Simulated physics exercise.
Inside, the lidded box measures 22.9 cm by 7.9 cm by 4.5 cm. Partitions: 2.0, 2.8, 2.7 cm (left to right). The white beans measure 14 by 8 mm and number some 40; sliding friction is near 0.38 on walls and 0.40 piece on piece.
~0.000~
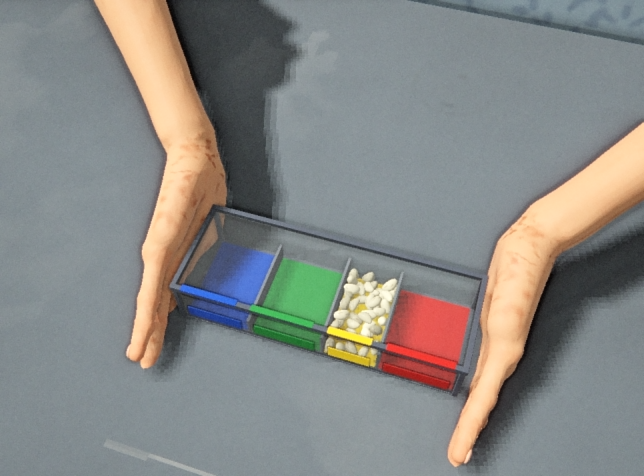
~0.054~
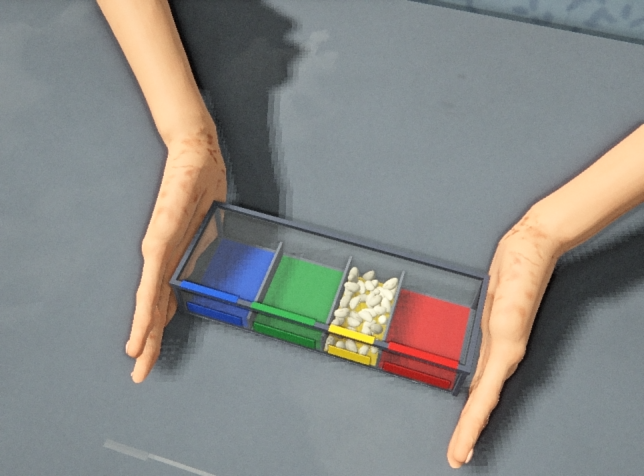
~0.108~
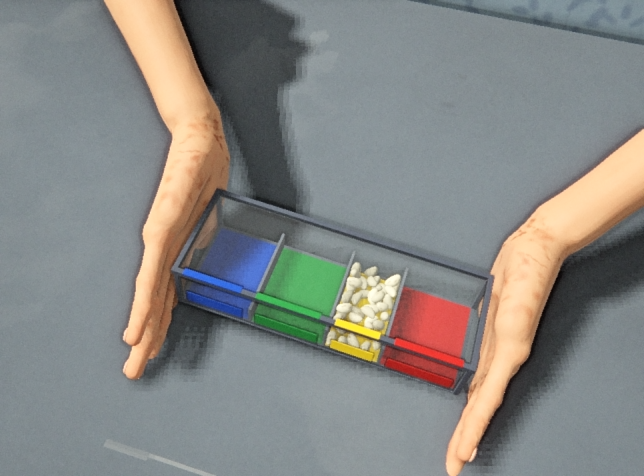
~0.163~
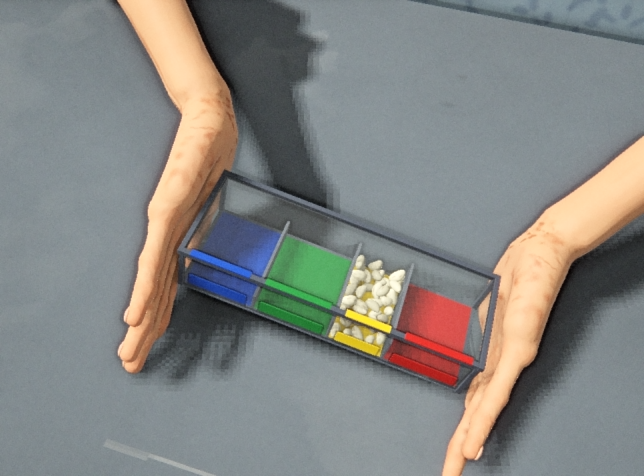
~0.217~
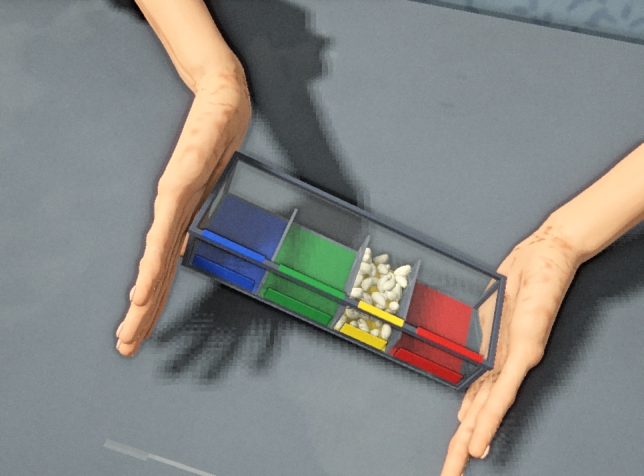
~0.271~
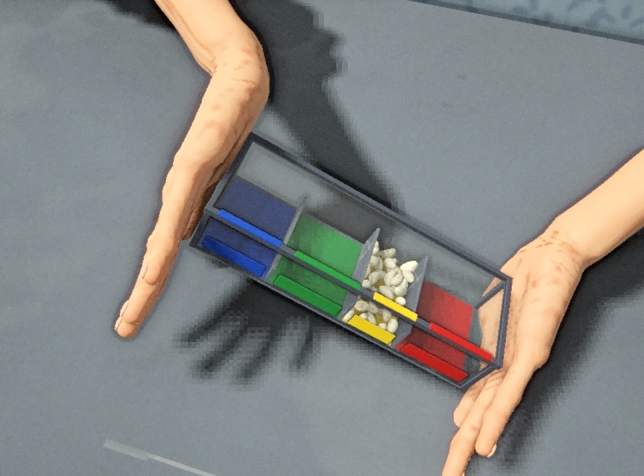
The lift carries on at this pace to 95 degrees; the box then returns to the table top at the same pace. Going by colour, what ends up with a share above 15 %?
Red: Over, blue: Under, green: Under, yellow: Over.
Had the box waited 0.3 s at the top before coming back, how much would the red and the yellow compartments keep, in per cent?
Red 40, yellow 60.
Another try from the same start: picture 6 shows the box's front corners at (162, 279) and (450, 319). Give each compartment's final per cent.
Red 0, blue 75, green 5, yellow 20.
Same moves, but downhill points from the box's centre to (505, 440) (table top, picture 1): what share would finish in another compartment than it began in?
Some 65 per cent.
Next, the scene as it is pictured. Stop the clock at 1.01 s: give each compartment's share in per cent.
Red 20, blue 0, green 0, yellow 80.
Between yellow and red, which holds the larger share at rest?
The red one has more.
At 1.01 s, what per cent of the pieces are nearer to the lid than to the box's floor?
Roughly 60 per cent.
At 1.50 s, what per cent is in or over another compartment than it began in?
Roughly 65 per cent.
After 1.01 s, tilt 94 degrees; red 20 %, yellow 80 %.
After 1.50 s, tilt 40 degrees; red 65 %, yellow 35 %.
After 2.06 s, tilt 0 degrees; red 65 %, yellow 35 %.
In the end, at 2.4 s, red 65 %, blue 0 %, green 0 %, yellow 35 %.
